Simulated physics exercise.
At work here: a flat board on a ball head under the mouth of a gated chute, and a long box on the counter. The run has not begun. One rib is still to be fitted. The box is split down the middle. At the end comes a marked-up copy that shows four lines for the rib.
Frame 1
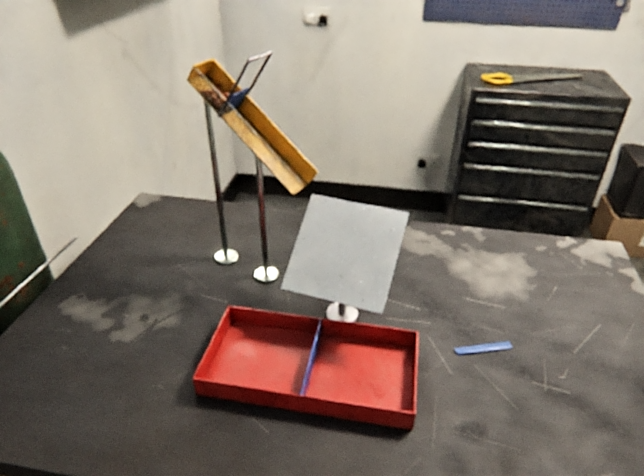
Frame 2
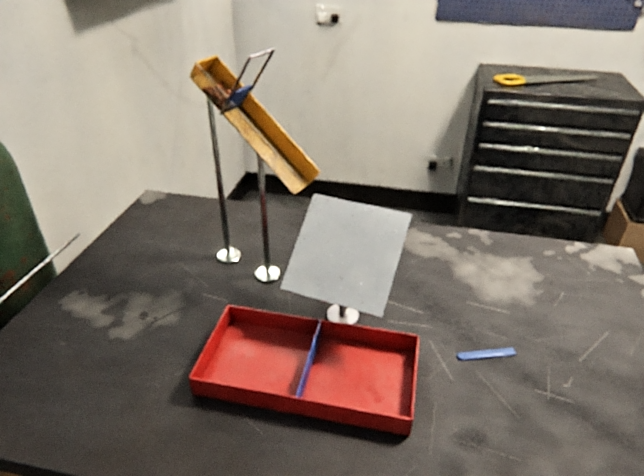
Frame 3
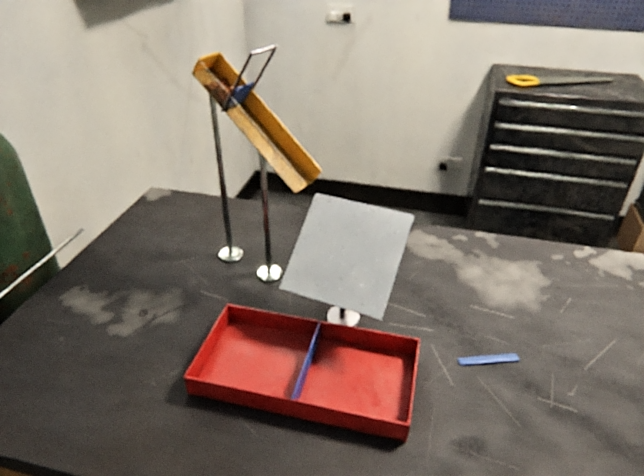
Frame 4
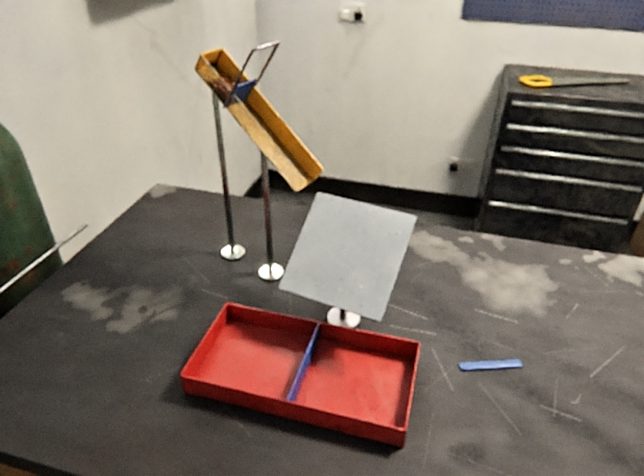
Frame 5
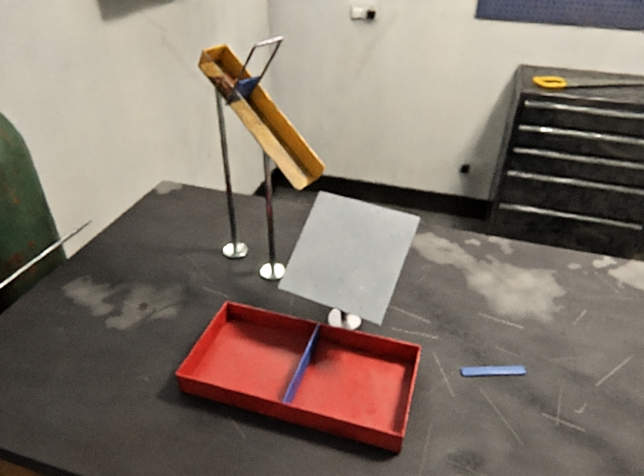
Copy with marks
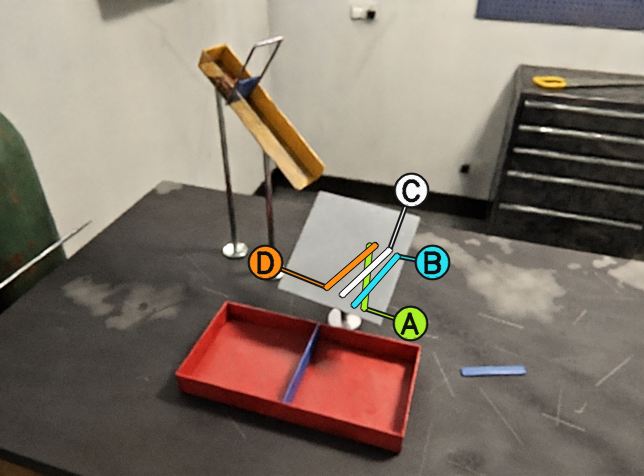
In this clip, a tilted yellow chute on metal stands points toward a flat grey board above a divided red box on a dark table, and nothing in the setup moves as the view shifts slightly around it.
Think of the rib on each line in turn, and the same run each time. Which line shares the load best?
Choose C.
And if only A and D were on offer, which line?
The answer is D.
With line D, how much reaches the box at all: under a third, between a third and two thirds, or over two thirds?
Line D gives over two thirds.
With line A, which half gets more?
More lands on the right.
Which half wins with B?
The right half.
On the marked copy, line A from (369, 245) to (364, 308); line B from (397, 256) to (354, 305); line C from (389, 250) to (342, 294); line D from (375, 245) to (326, 287).
Choosing A, of what is caught, none in the left half, all in the right.
Choosing B, of what is caught, a small part in the left half, nearly all in the right.
Choosing C, of what is caught, about half in the left half, about half in the right.
Choosing D, of what is caught, most in the left half, about a quarter in the right.
